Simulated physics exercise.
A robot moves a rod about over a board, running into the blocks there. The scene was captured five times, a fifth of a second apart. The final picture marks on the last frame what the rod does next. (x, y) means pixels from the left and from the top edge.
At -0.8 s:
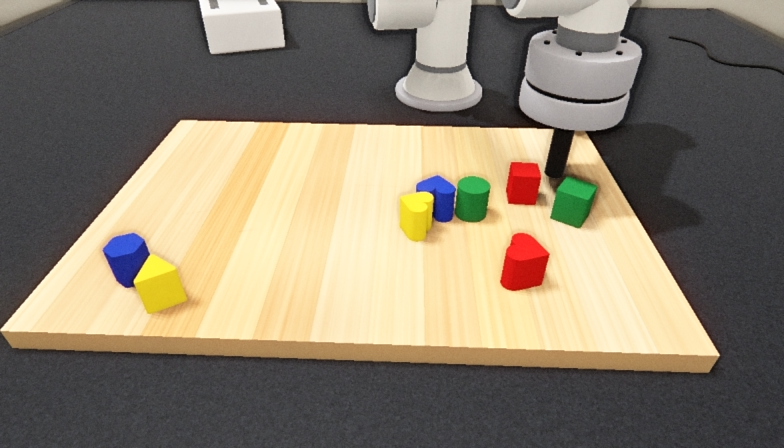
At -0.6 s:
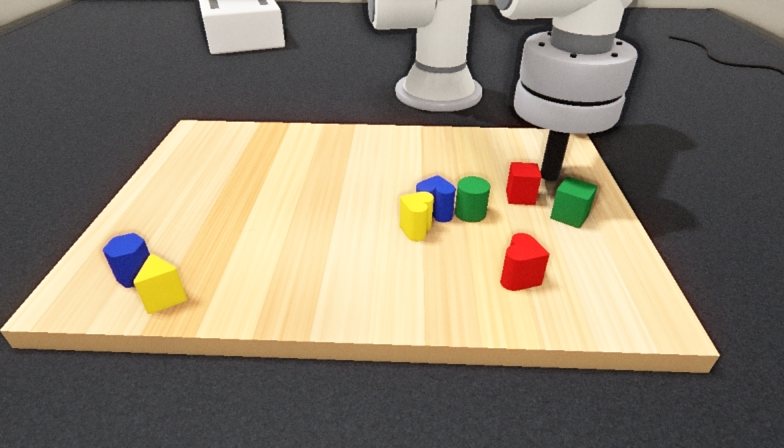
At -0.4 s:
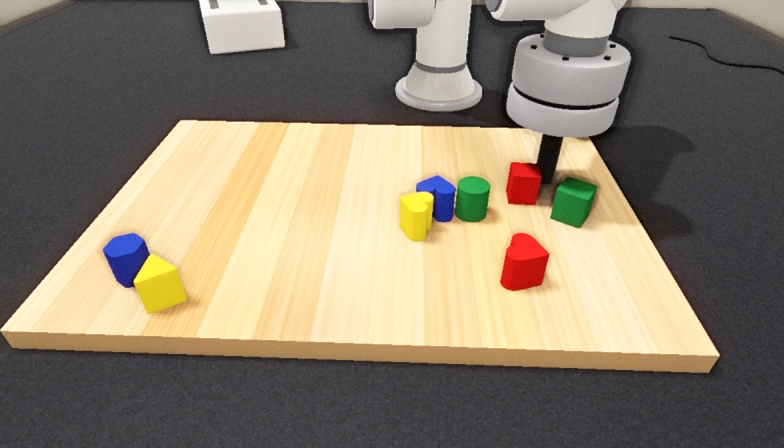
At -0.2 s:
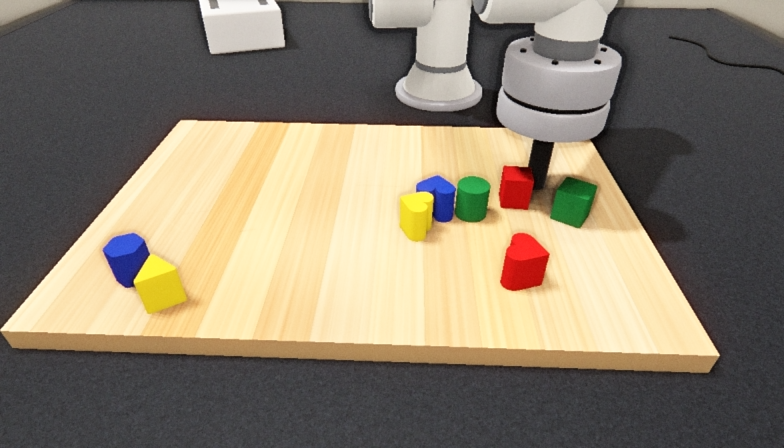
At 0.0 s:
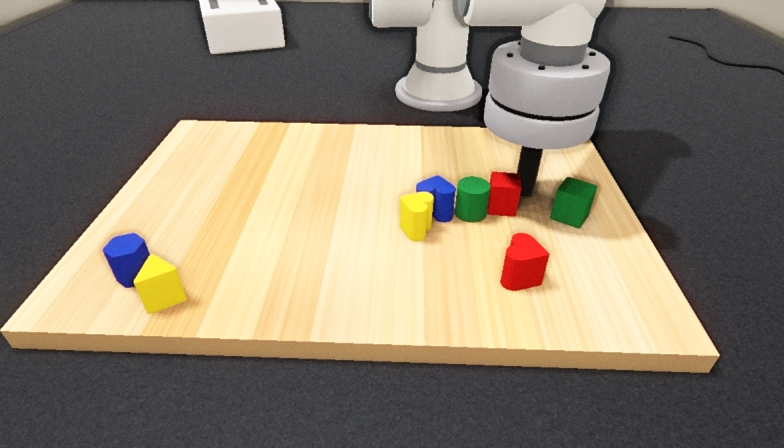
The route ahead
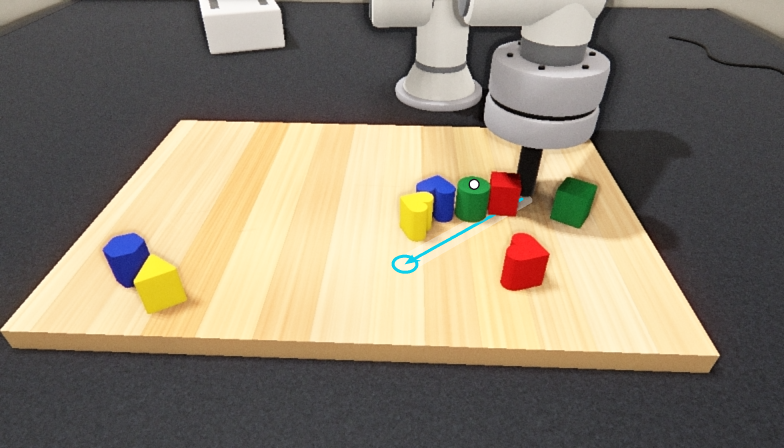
To begin with, a robot arm holds a dark rod over the right side of a wooden board, near a red block and a green one. The rod moves left, meets the red block, and pushes it a short way left beside the green cylinder, while the other blocks stay put.
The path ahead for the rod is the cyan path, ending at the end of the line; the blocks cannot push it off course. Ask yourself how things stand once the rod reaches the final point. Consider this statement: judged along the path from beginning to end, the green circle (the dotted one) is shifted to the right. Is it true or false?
That is true.
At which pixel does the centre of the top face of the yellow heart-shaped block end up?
I'd say the yellow heart-shaped block ends with its top centre at (383, 199).
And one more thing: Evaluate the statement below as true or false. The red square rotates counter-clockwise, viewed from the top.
That claim is true.
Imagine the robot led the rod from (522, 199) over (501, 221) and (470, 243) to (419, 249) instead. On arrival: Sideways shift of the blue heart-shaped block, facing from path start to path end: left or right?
The blue heart-shaped block goes right.
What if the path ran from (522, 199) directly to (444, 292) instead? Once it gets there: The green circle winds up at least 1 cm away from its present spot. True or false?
That statement is accurate.
The drawn path runs in a line from (522, 199) to (405, 264); the dot is on the green circle.
On the path given first. One third of the way, rod (488, 211); yellow heart-shaped block (415, 201); blue heart-shaped block (424, 184), turned 20° clockwise; green circle (456, 197); red square (491, 204), turned 75° anticlockwise.
Two thirds of the way, rod (449, 232); yellow heart-shaped block (394, 201); blue heart-shaped block (420, 182), turned 30° clockwise; green circle (422, 205); red square (486, 216).
At the end, rod (405, 256); yellow heart-shaped block (383, 199); blue heart-shaped block (420, 182), turned 30° clockwise; green circle (408, 208); red square (486, 216), turned 135° anticlockwise.
